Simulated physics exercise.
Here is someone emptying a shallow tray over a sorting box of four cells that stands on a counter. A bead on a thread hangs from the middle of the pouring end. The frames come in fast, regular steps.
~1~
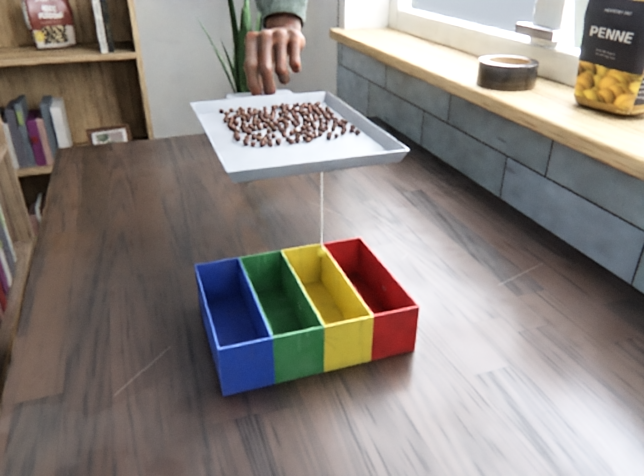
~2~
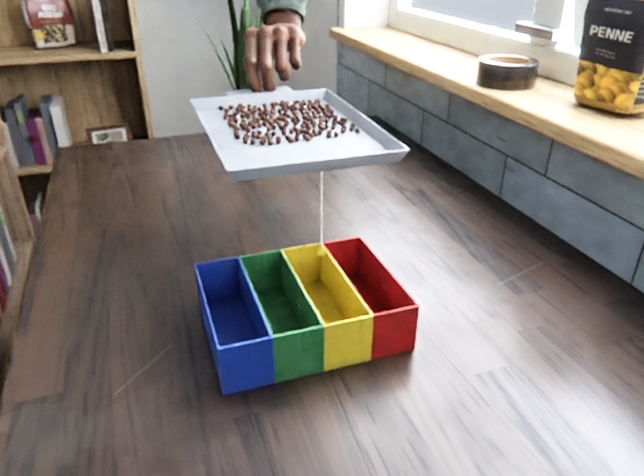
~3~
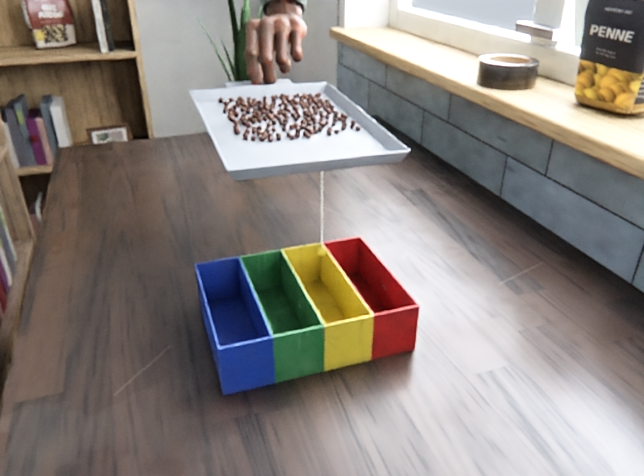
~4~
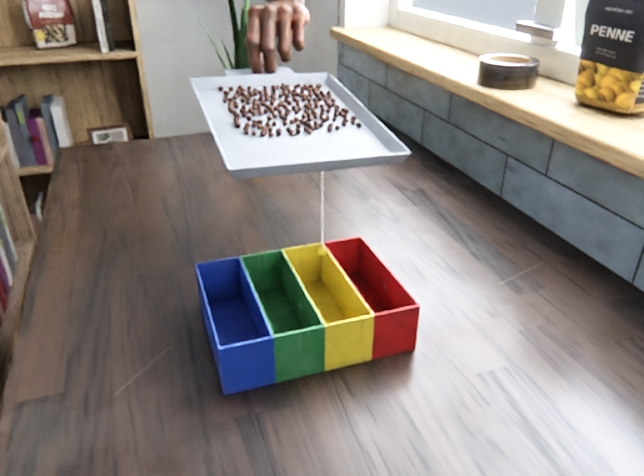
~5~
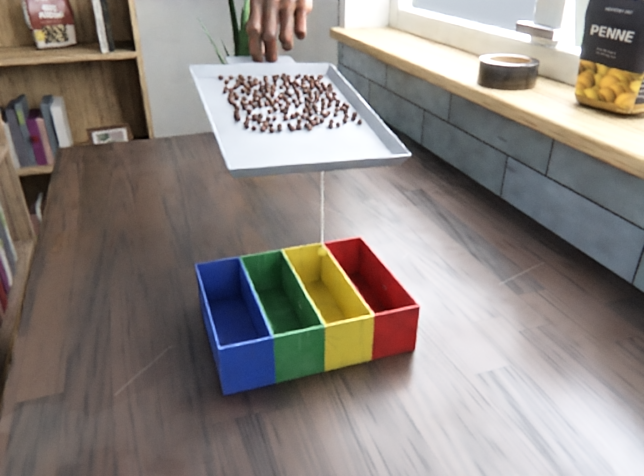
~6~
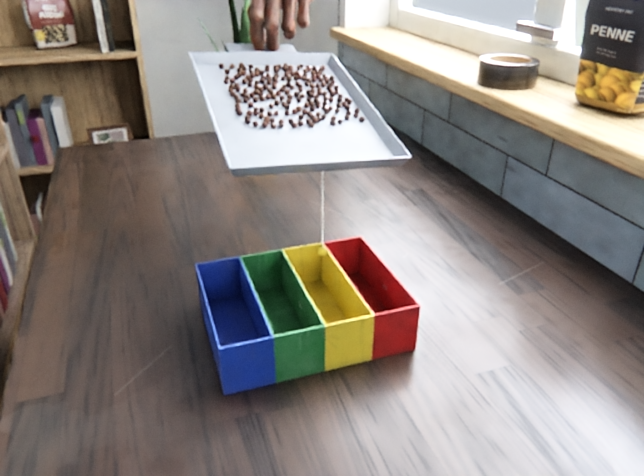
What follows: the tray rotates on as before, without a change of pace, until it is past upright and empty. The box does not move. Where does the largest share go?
It favours the red compartment.
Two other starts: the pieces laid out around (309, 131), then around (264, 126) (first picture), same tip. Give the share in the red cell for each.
Near 30 % and 30 %.
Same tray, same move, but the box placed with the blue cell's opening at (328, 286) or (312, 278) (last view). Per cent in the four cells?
The first gives 100 %, the second 100 %.
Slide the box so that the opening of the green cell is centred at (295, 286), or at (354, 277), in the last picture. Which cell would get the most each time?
First the red one, then that yellow cell.
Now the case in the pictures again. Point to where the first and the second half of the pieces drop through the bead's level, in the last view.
First near (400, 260), later near (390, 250).
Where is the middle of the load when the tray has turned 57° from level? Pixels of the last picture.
Around (382, 179).
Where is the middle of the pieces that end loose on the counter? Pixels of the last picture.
Near (437, 310).
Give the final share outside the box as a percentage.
Roughly 60 in a hundred.
Shortly afterwards, tray tipped steeply; near half on the tray; a little in the red cell; only a few in the yellow cell; near a third falling or outside the box.
Next, tray tipped right over; near a third in the red cell; only a few in the yellow cell; near two thirds falling or outside the box.
Some moments later, tray tipped past a quarter turn; near a third in the red cell; only a few in the yellow cell; near two thirds falling or outside the box.
In the end, tray tipped past a quarter turn; near a third in the red cell; only a few in the yellow cell; none at all in the blue cell; none at all in the green cell; near two thirds outside the box.
